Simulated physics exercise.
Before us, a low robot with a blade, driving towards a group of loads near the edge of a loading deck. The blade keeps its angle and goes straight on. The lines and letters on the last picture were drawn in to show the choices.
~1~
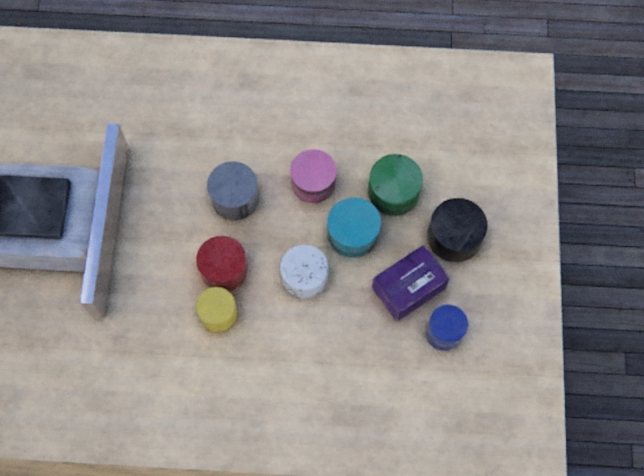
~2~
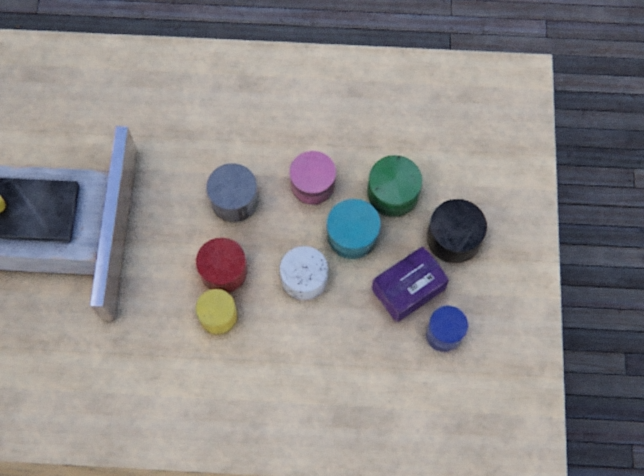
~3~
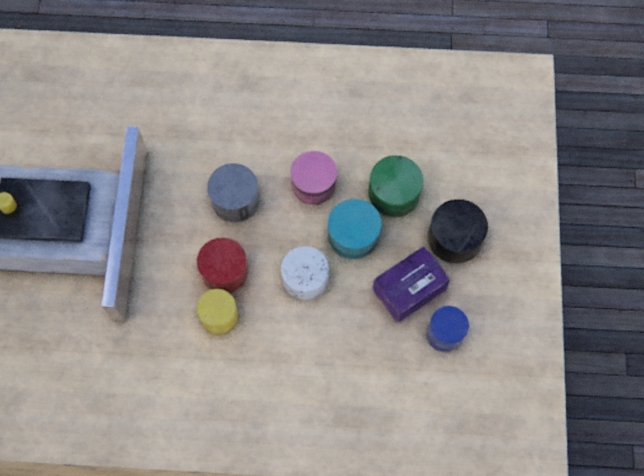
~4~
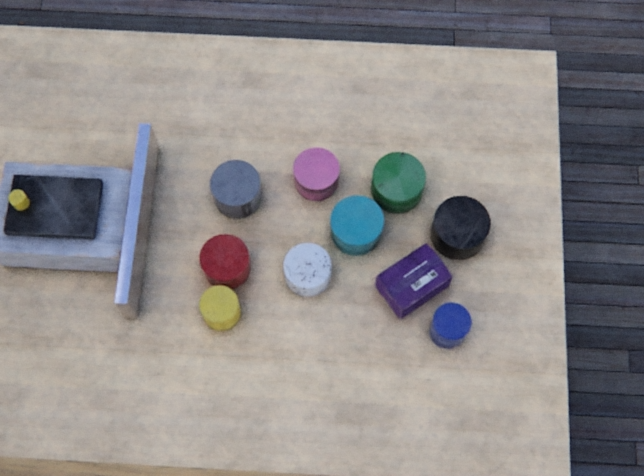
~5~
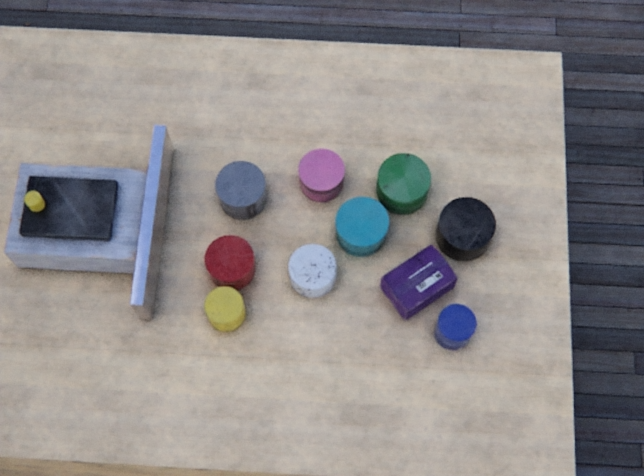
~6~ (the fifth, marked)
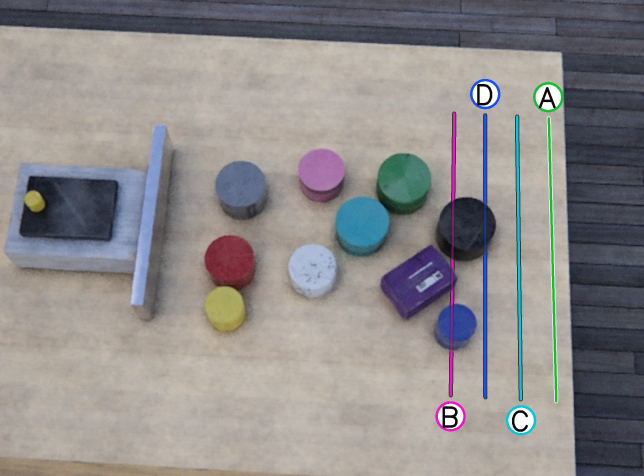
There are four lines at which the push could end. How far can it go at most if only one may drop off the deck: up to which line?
The farthest such stop is D.
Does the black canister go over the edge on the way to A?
By then, yes.
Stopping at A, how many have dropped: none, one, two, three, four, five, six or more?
In all, six or more.
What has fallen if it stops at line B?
The black canister goes over.
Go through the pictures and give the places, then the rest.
In the first picture, robot (27, 206); grey pail (234, 192); white canister (304, 272).
In the second picture, robot (37, 209); red pail (222, 266).
In the third picture, robot (47, 209); yellow canister (218, 312).
In the fourth picture, robot (61, 207); purple parcel (414, 281).
In the fifth picture, robot (76, 208); turquoise pail (362, 227); black canister (465, 230); grey pail (242, 191).
On the copy, A at (552, 252); B at (453, 247); C at (519, 250); D at (485, 248).
On D. First, robot (197, 214); yellow canister (291, 313); pink pail (344, 171).
Then, robot (319, 221); black canister (514, 229); blue pail (510, 361).
Finally, robot (413, 226); black canister over the edge; turquoise pail (550, 227); one fallen.
By contrast, A drops seven; B is within the limit but short; C drops three.
